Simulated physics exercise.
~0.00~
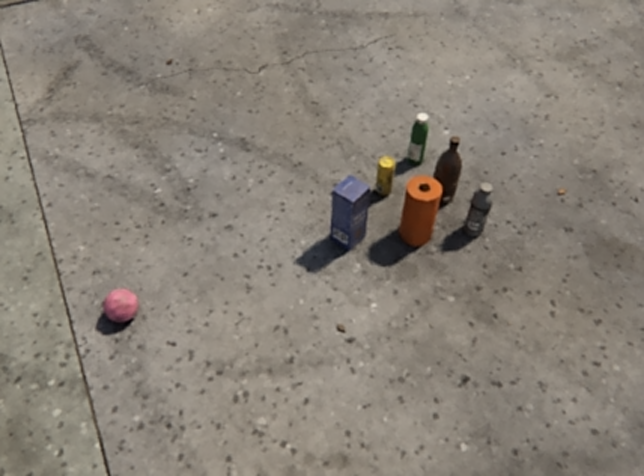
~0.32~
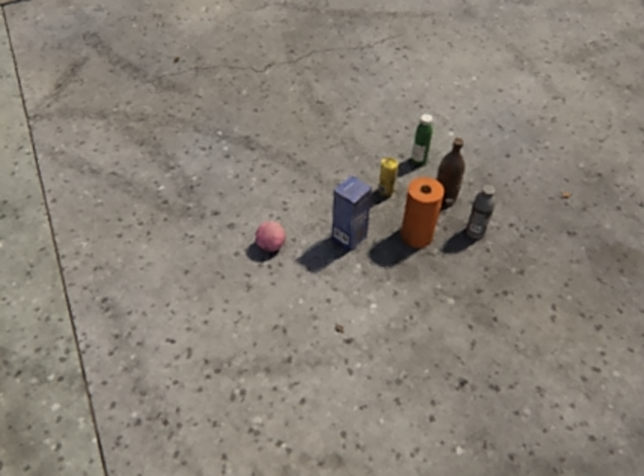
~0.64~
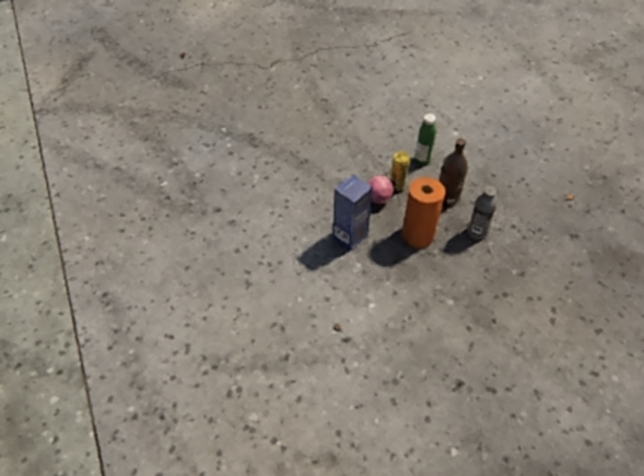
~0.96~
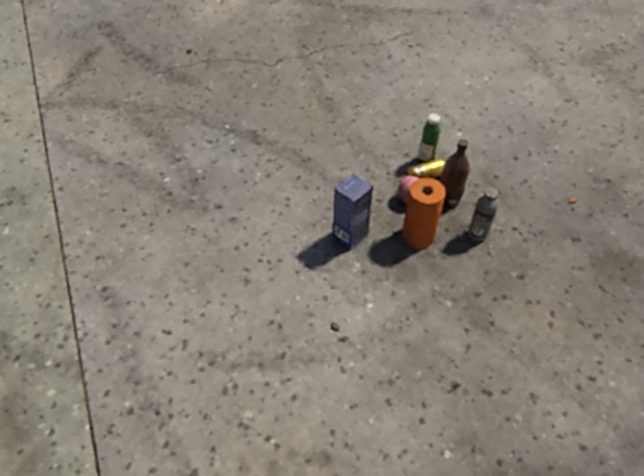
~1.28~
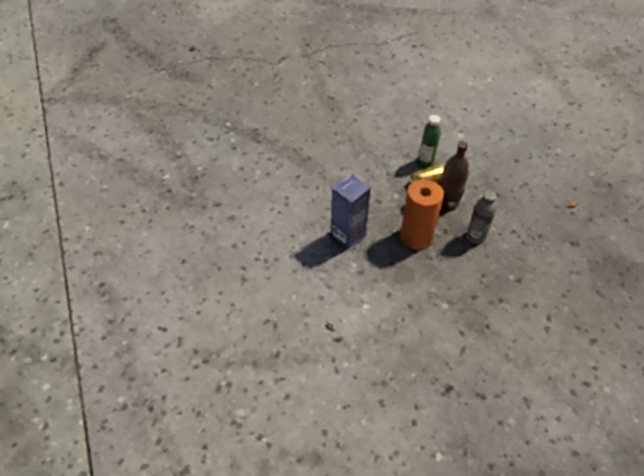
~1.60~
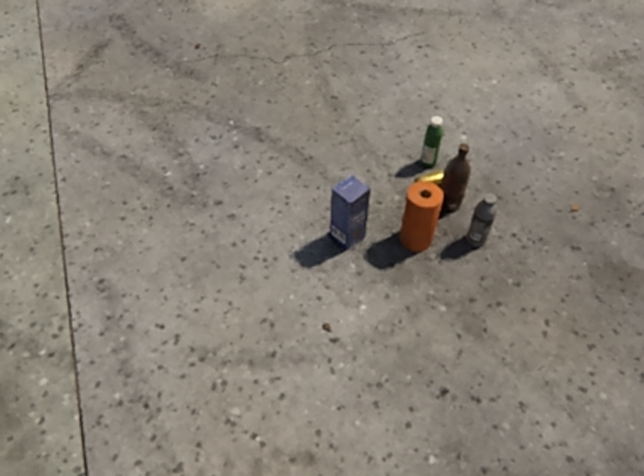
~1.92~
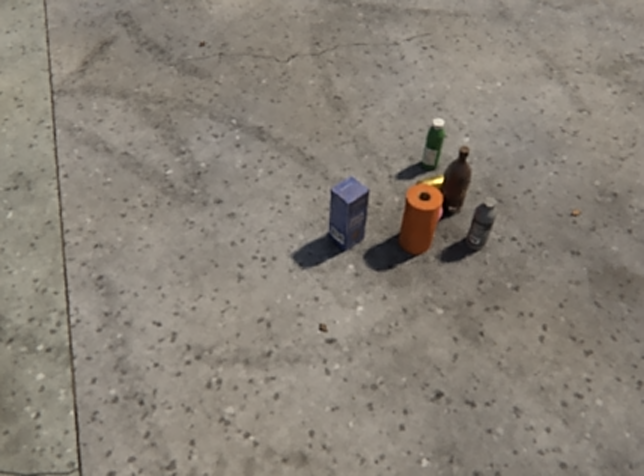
A speckled grey concrete floor is seen from above at an angle, with a dark seam running down the left side and the view drifting slightly. Right of centre stand a blue carton, an orange roll, a small yellow can, a green bottle, a brown bottle and a grey bottle, while a pink ball is off to the left. The ball rolls right, passes behind the carton and reaches the yellow can, which tips over. The ball then disappears from sight behind the orange roll. At the end the can lies on its side, partly hidden, and the other five items remain standing.
